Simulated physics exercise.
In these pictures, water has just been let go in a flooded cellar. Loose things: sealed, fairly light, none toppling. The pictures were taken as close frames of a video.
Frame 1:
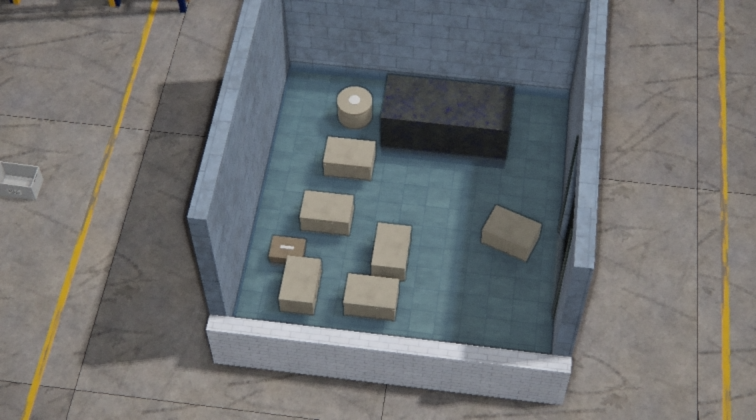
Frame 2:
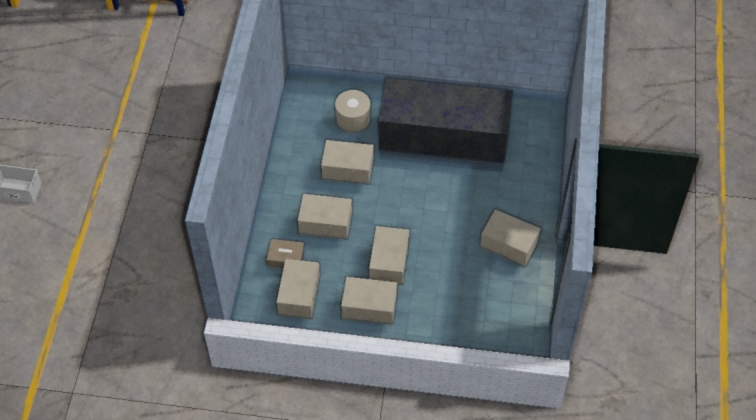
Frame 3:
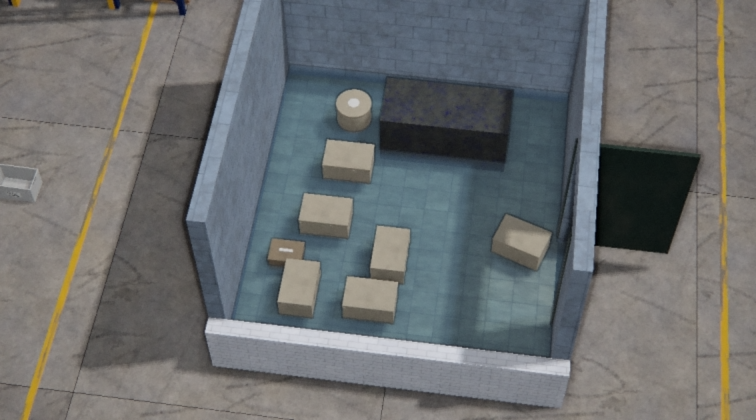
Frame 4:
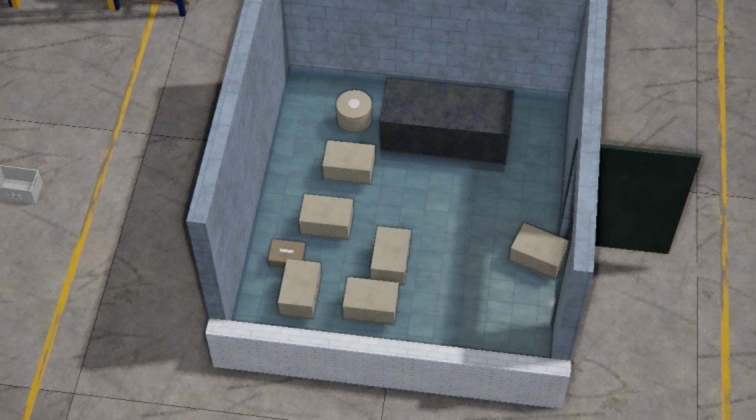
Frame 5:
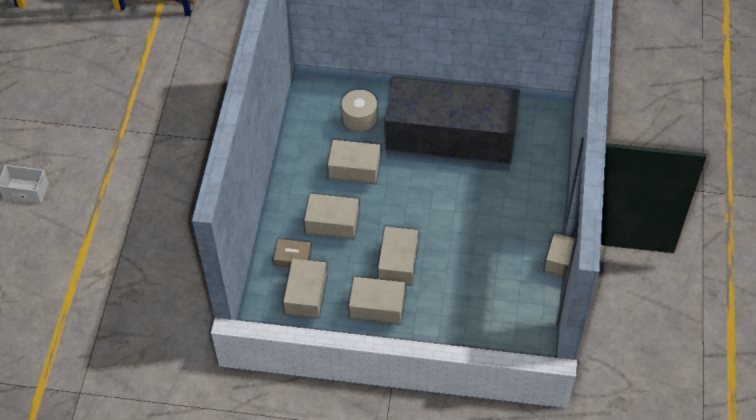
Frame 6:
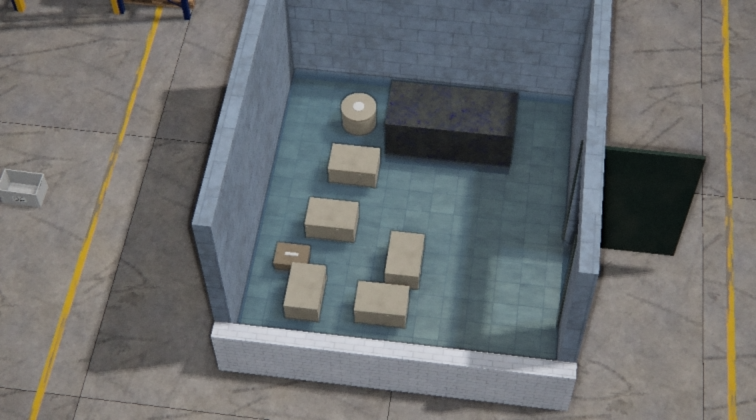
The video shows beige crates, a round drum and a large dark block in a blue-walled room; a dark panel appears outside the right wall, then the rightmost crate moves right out of view, and two other crates shift slightly.
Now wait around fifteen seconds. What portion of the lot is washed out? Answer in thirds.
The portion washed out is from one to two thirds.
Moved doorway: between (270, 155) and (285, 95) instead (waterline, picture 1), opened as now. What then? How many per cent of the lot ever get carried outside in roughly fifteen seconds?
Share reached: 60 %.
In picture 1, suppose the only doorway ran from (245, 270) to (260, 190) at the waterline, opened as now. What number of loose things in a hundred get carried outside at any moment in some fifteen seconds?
I'd guess around 90 percent.
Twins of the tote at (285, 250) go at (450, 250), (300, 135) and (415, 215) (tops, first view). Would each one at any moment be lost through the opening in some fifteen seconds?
The three, in sequence: Departs, remains behind and departs.
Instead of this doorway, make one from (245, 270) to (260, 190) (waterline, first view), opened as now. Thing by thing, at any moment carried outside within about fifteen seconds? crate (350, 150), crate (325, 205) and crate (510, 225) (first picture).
One by one, that's lost, lost, not lost.
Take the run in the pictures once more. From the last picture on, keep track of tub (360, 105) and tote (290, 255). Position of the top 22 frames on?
Around (372, 156) for the first and around (336, 280) for the second.
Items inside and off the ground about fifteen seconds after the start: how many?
The answer is 4.
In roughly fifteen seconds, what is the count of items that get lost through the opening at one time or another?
So the number is 3.
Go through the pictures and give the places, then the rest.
A crate at (391, 245), afloat; a crate at (371, 291) floats; 0 of 8 have shifted, in the first picture.
A crate at (389, 249), afloat; a crate at (369, 294), afloat; 0 of 8 have shifted, in the second picture.
A crate at (390, 248), afloat; a crate at (370, 294) floats; 1 of 8 have shifted, in the third picture.
A crate at (391, 249), afloat; a crate at (371, 295) floats; 1 of 8 have shifted, in the fourth picture.
A crate at (398, 249), afloat; a crate at (377, 294), afloat; 1 of 8 have shifted, in the fifth picture.
A crate at (405, 254), afloat, close to its start; a crate at (382, 298), afloat, close to its start; 3 of 8 have shifted, in the sixth picture.
A moment on, 1 of 8 are out; 7 afloat.
Next, 1 of 8 are out; 7 afloat.
Later, 2 of 8 are out; 6 afloat.
In the end, 3 of 8 are out; 4 afloat.
